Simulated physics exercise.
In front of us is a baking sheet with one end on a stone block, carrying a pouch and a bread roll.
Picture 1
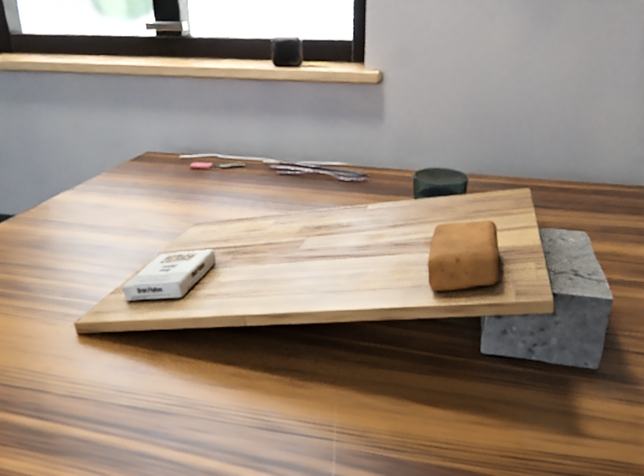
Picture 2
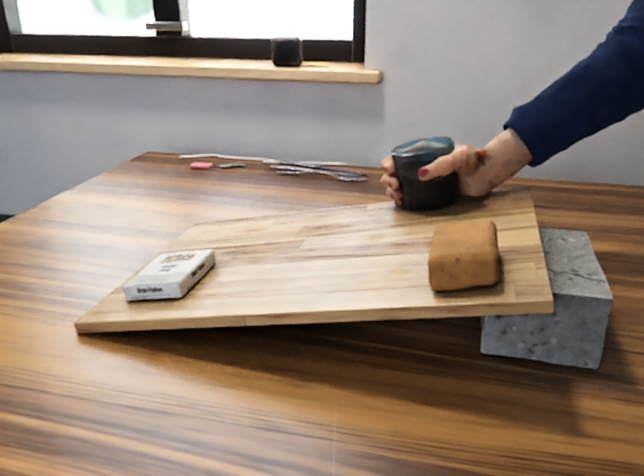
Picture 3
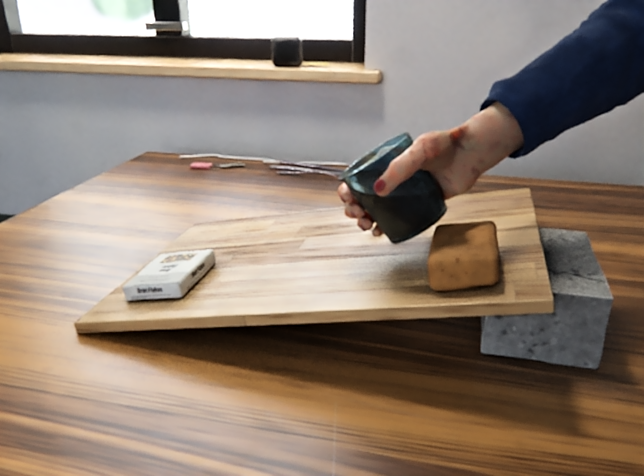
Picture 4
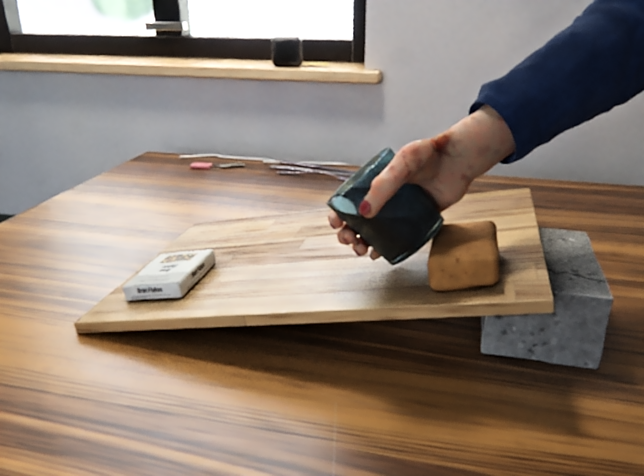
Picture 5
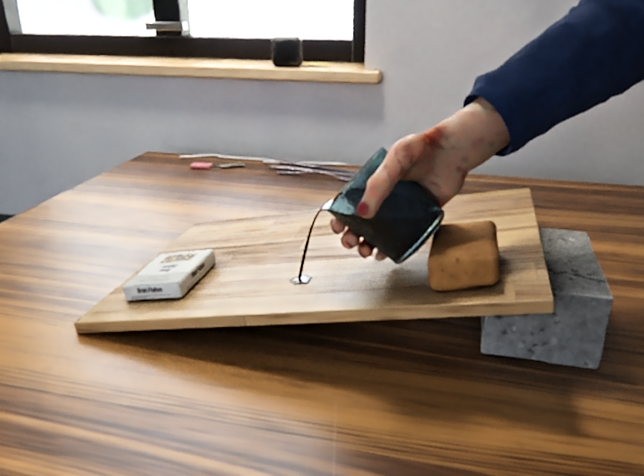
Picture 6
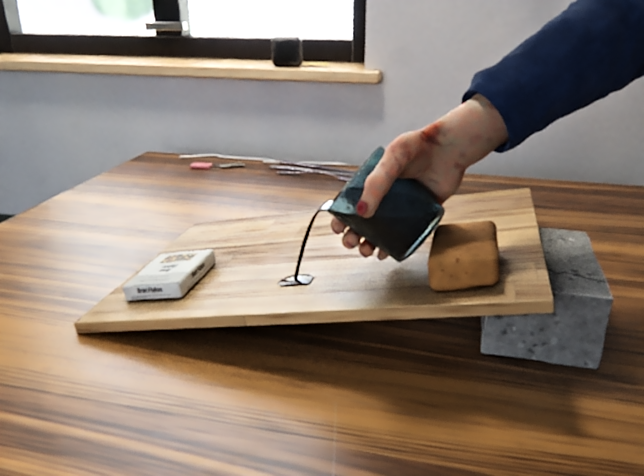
A hand lifts a dark tumbler, tilts it left and pours liquid onto the sloping board.
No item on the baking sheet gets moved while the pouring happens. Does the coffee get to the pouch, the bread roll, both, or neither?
On the left the pouch: Reached; on the right the bread roll: Not reached.
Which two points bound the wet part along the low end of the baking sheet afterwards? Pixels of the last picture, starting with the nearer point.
The wet stretch goes from (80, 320) to (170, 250).
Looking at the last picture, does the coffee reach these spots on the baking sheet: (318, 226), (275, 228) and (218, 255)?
So, first left alone, next left alone, and last got to.
Shortly, it runs down to the left; the pouch is wet along its edge; the bread roll is still dry.
Then, it runs down to the left and off the end; the pouch is wet along its edge; the bread roll is still dry.
At the finish, it runs down to the left and off the end; the pouch is wet along its edge; the bread roll is still dry.
